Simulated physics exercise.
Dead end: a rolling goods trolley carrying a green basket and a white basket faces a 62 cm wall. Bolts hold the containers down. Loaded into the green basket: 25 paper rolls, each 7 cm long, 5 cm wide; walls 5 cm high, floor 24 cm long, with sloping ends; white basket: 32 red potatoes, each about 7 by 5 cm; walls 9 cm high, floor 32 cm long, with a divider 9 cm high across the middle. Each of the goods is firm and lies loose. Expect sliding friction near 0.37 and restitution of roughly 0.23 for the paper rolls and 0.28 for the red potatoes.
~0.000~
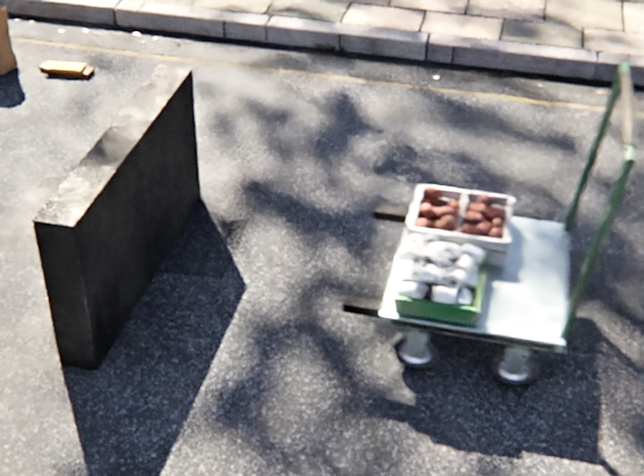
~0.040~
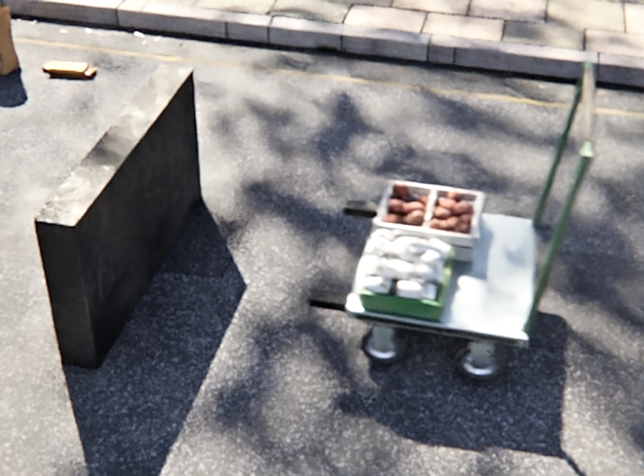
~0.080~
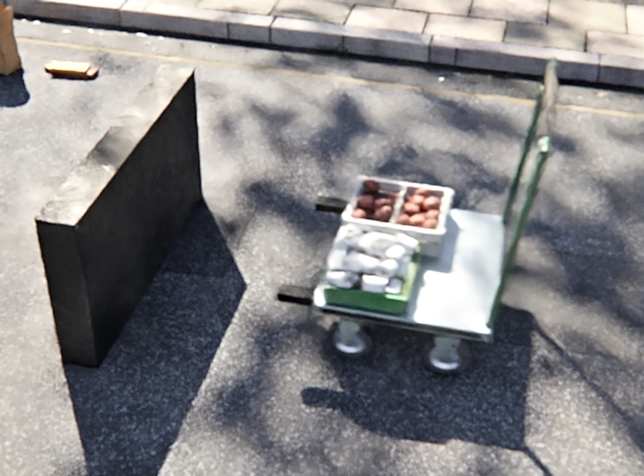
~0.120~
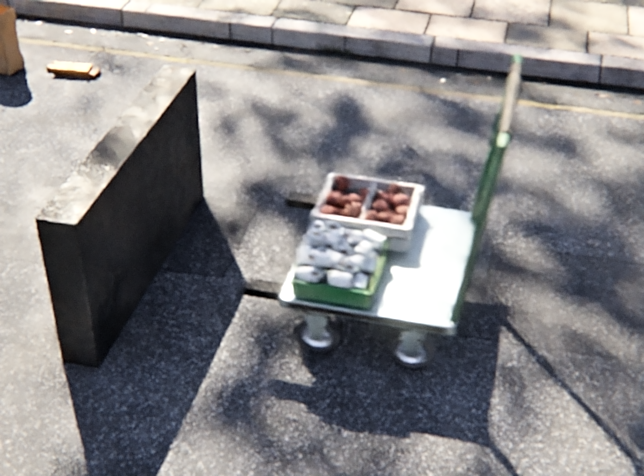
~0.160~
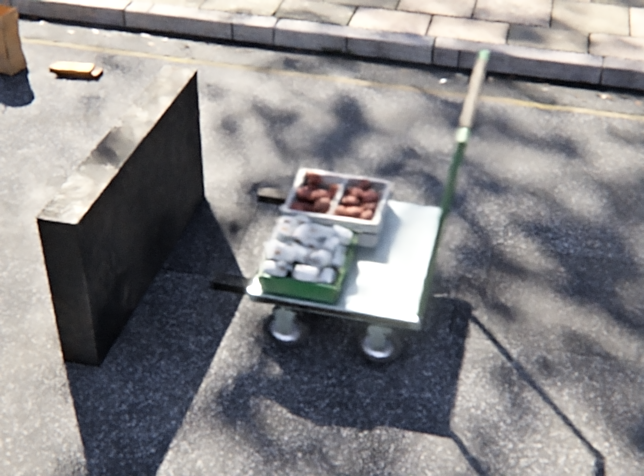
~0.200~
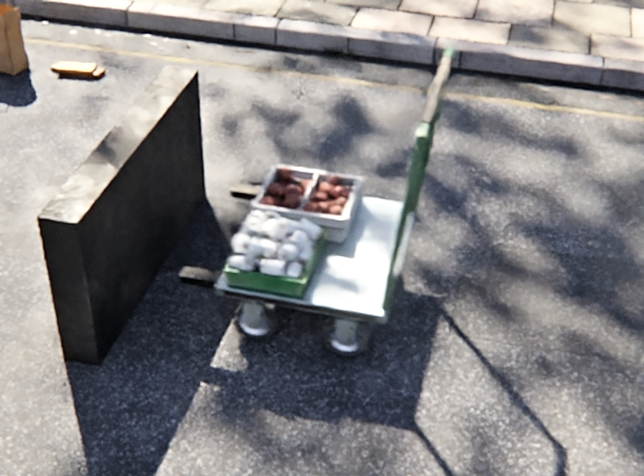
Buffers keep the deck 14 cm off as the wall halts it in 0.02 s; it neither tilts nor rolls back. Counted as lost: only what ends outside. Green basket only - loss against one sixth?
Above a sixth.
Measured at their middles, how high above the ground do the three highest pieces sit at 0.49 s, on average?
Mean height: Some 50 cm.
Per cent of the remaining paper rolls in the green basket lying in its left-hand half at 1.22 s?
About 60%.
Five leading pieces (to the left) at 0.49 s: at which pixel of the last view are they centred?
I'd say near (138, 214).
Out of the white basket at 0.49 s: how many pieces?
About: White basket 1.
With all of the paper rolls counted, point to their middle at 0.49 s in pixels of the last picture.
Around (183, 235) in pixels.
After 0.27 s, contact with the wall.
After 0.37 s, the green basket is down by 7 of 25 and the white basket has all 32.
After 0.49 s, the green basket is down by 13 of 25 and the white basket is down by 1 of 32.
After 0.72 s, the green basket is down by 14 of 25 and the white basket is down by 2 of 32.
Final count (at 1.22 s), the green basket is down by 14 of 25 and the white basket is down by 2 of 32. Asked share, 14 of 25, 56 per cent.
